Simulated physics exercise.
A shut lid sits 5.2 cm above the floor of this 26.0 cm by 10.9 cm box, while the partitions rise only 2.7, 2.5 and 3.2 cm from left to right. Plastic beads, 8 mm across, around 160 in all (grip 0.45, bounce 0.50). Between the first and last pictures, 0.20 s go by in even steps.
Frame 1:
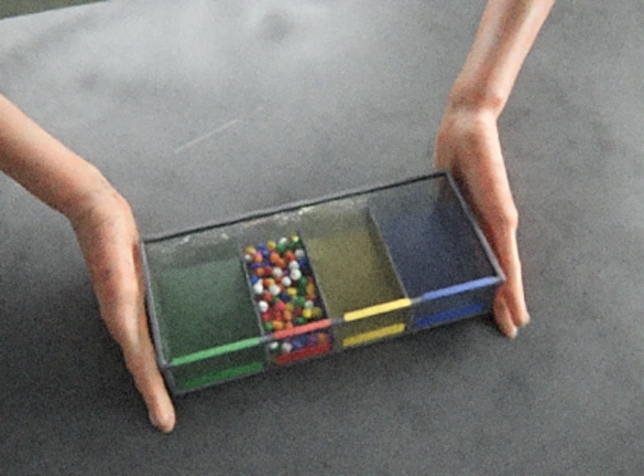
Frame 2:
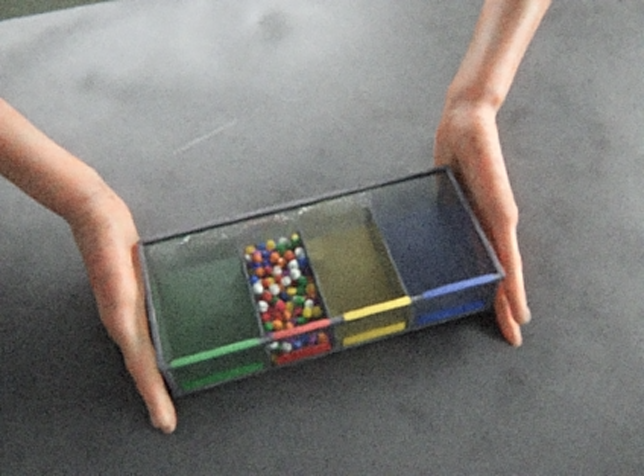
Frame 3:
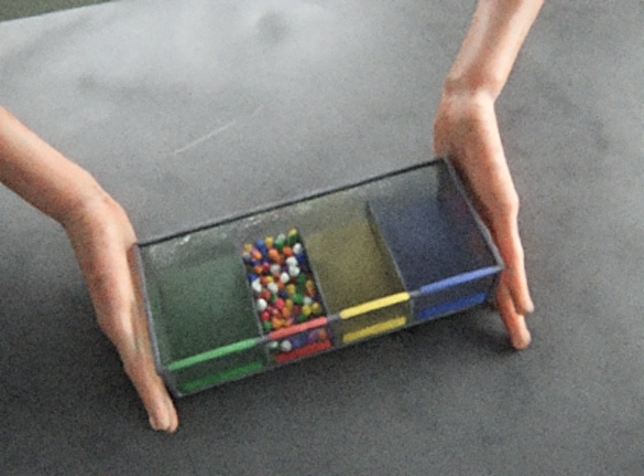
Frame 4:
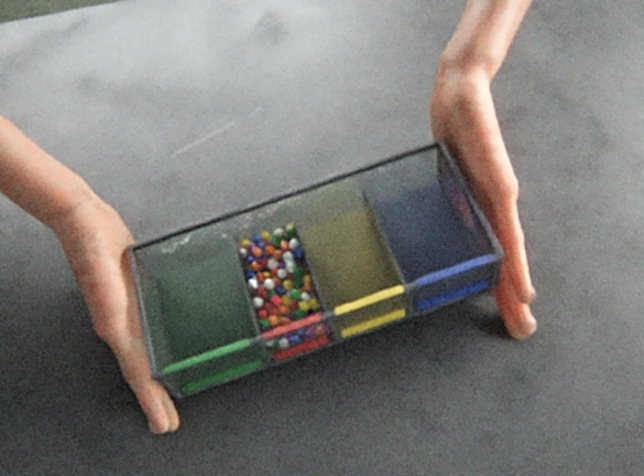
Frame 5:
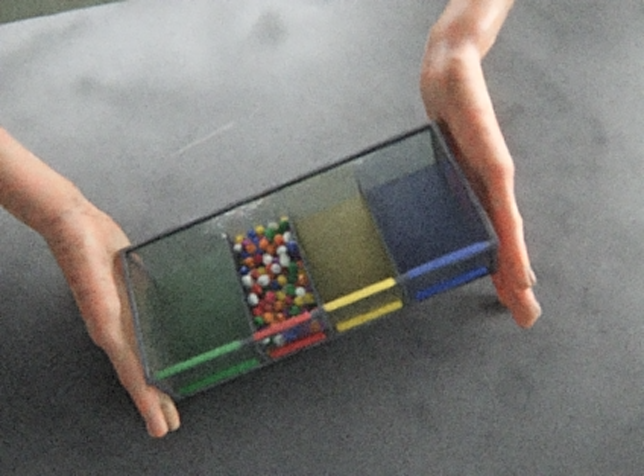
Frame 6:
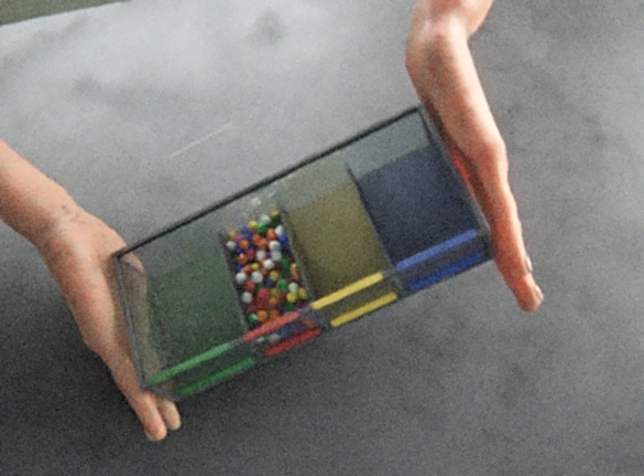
Clear divided box of multicoloured beads in its red section tilting steadily down to the left as two hands raise its right side.
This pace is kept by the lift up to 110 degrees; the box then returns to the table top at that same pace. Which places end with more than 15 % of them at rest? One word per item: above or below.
In order - red compartment: Below; blue compartment: Below; green compartment: Above; yellow compartment: Below.
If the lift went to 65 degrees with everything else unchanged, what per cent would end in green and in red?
In per cent, green 20 and red 80.
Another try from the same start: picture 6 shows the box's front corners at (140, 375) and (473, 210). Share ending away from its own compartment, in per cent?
That gives some 100 per cent.
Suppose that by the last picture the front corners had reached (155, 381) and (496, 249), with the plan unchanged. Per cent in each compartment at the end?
That leaves red with 0 percent, blue with 0, green with 100 and yellow with 0 percent.
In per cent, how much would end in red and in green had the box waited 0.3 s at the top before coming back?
Then, in per cent: Red 0; green 100.
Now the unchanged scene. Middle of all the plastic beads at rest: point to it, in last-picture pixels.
I'd put it at about (202, 343).
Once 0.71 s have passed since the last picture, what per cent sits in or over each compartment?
Shares - red: 30; blue: 0; green: 70; yellow: 0.
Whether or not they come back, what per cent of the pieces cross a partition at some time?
About 100 %.
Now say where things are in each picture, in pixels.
The first picture shows box tilt 0 degrees, front corners at (165, 364) and (498, 278); red 100 %.
The second picture shows box tilt 1 degrees, front corners at (165, 366) and (498, 275).
The third picture shows box tilt 4 degrees, front corners at (162, 369) and (499, 267), lowest corner left front.
The fourth picture shows box tilt 9 degrees, front corners at (157, 373) and (497, 255), lowest corner left front.
The fifth picture shows box tilt 15 degrees, front corners at (151, 378) and (492, 241), lowest corner left front.
The sixth picture shows box tilt 21 degrees, front corners at (145, 384) and (482, 228), lowest corner left front; red 100 %.
Then, 0.71 s after the last picture, tilt 110 degrees; red 30 %, green 70 %.
Then, 1.19 s after the last picture, tilt 47 degrees; green 100 %.
Then, 1.73 s after the last picture, tilt 0 degrees; green 100 %.
In the end, red 0 %, blue 0 %, green 100 %, yellow 0 %.
